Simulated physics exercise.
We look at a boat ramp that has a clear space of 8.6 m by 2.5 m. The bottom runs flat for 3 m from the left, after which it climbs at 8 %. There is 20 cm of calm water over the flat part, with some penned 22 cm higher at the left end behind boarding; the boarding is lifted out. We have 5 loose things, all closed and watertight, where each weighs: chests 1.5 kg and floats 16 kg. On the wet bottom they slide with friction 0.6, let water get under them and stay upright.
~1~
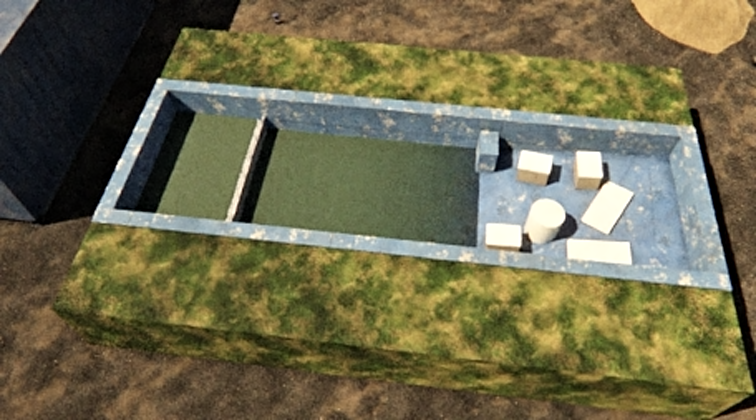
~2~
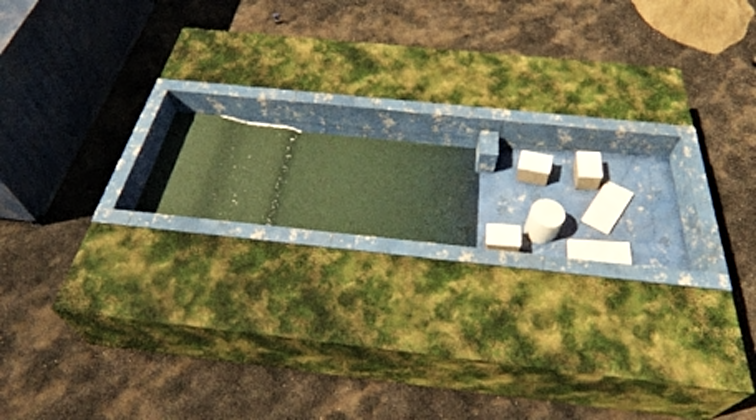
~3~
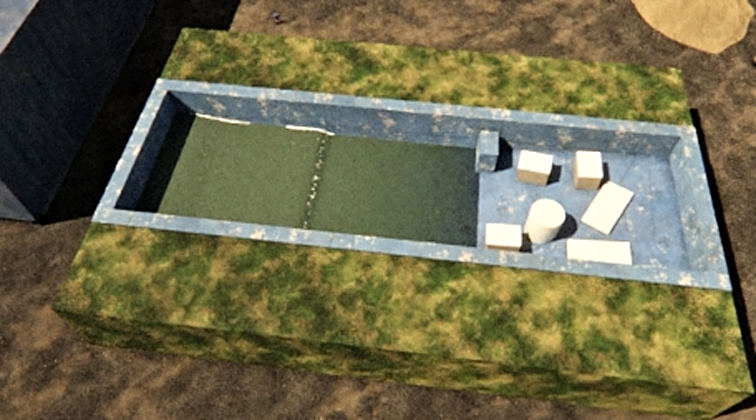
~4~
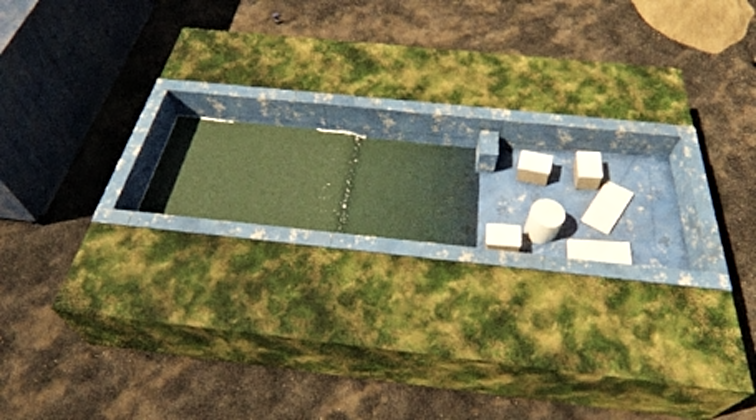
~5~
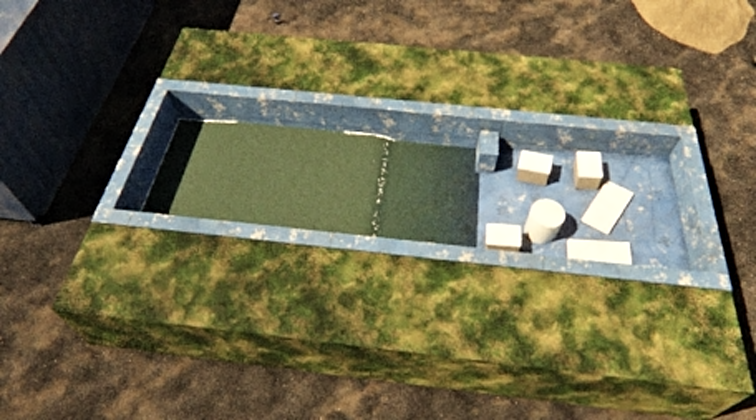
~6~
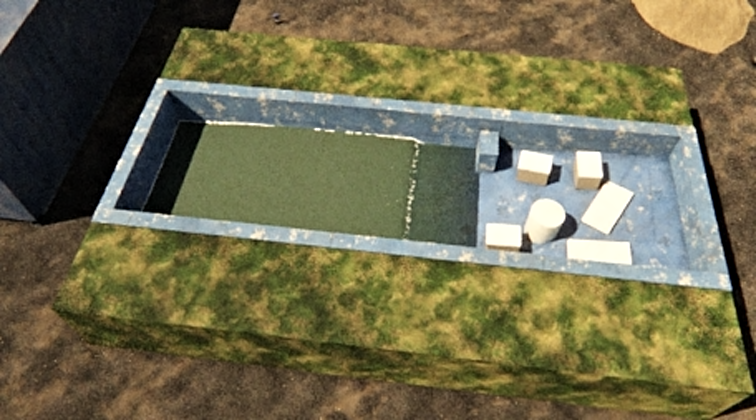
A low ridge of white foam crosses the dark green water of a long blue, pale-flecked basin set in a mossy block, seen from above at an angle by a still camera. Pale blocks, flat slabs and a short cylinder sit on the bare blue floor at right. The thin upright board at left disappears, and the foam line travels steadily rightward across the water while the pale objects stay still.
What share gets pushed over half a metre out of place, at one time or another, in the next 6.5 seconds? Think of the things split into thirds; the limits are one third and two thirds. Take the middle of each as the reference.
Well, a moderate share, between a third and two thirds.
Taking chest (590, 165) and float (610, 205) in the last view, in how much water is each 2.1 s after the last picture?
Close to 3 and 2 centimetres.
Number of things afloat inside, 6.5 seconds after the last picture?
At that point I count 3.
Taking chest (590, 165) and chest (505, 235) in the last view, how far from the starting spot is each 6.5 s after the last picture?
One is off by 120 cm, the other by 200 cm, in the order asked.
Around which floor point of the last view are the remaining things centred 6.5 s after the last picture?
The centre sits near (511, 213).
Then, 0.6 s after the last picture 0 of 5 are over 50 cm from their spots; 0 afloat.
Then, 2.1 s after the last picture 1 of 5 are over 50 cm from their spots; 2 afloat.
Then, 4.1 s after the last picture 0 of 5 are over 50 cm from their spots; 3 afloat.
Then, 6.5 s after the last picture 3 of 5 are over 50 cm from their spots, and 3 have been at some point; 3 afloat.
